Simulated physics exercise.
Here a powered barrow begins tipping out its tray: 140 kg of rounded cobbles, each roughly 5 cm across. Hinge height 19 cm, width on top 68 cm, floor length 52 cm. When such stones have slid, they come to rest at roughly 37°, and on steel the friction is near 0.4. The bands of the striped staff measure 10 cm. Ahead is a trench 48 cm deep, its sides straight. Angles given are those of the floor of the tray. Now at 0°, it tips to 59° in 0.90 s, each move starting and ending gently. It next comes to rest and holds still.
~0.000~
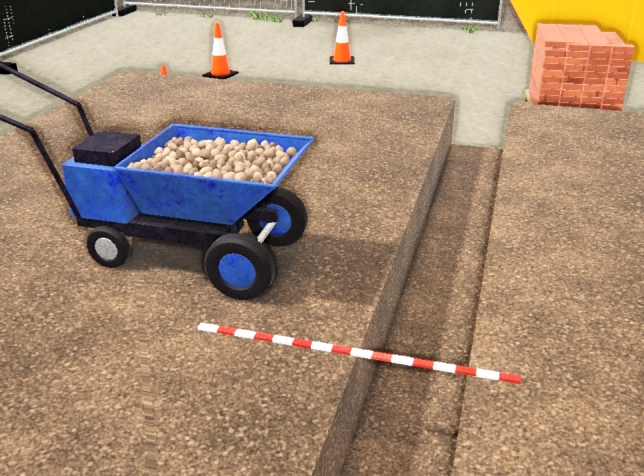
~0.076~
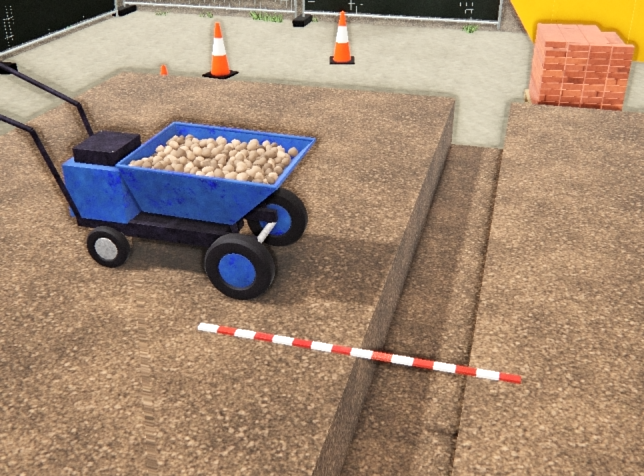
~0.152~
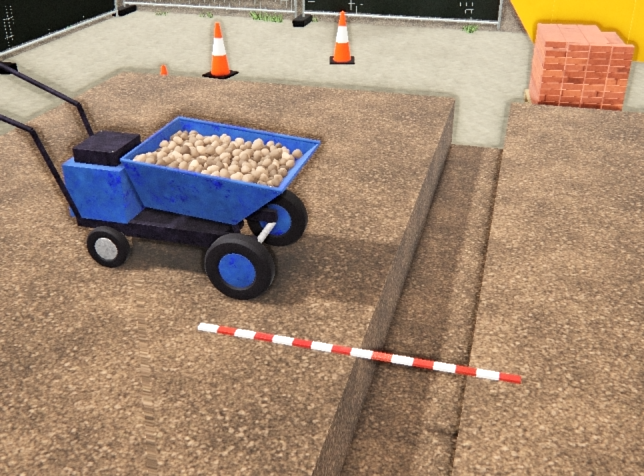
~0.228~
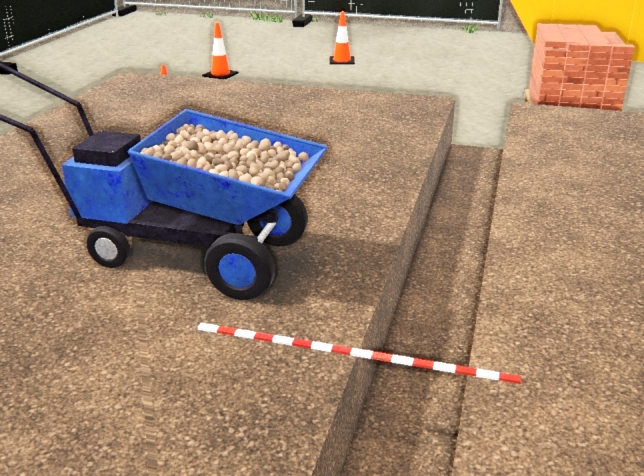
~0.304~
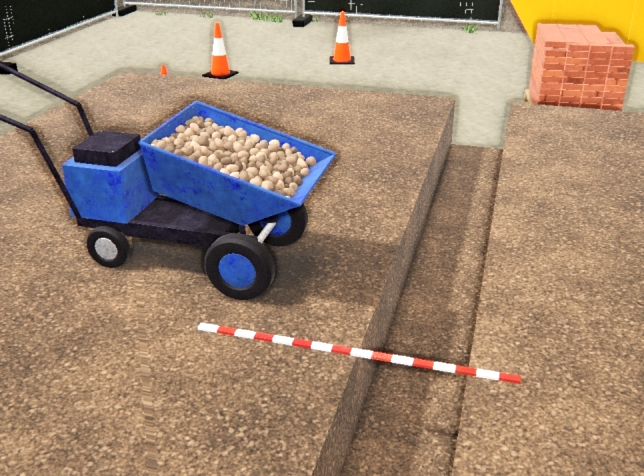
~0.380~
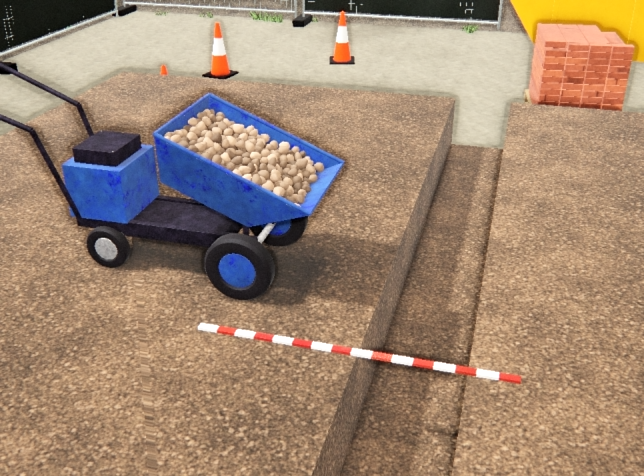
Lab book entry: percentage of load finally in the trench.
Approx. 86 percent.
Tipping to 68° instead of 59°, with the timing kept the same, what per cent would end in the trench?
Then about 90 per cent.
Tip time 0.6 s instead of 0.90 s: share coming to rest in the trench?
It would be near 90 percent.
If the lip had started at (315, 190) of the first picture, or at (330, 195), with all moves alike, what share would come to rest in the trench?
It comes to about 100 and 95 in a hundred.
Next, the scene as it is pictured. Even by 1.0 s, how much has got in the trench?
I'd say near 10 per cent at that time.
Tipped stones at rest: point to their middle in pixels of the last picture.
Roughly at pixel (420, 352).
After 0.7 s the floor is at 50°; 100 % in the tray; the foremost stones are at (330, 231).
After 1.0 s the floor is at 59°; 82 % in the tray, 11 % short of the trench, 8 % in the trench; the foremost stones are at (400, 305).
After 1.4 s the floor is at 59°; 42 % in the tray, 11 % short of the trench, 47 % in the trench; the foremost stones are at (467, 367).
After 3.3 s the floor is at 59°; 0 % in the tray, 14 % short of the trench, 86 % in the trench; the foremost stones are at (465, 365).
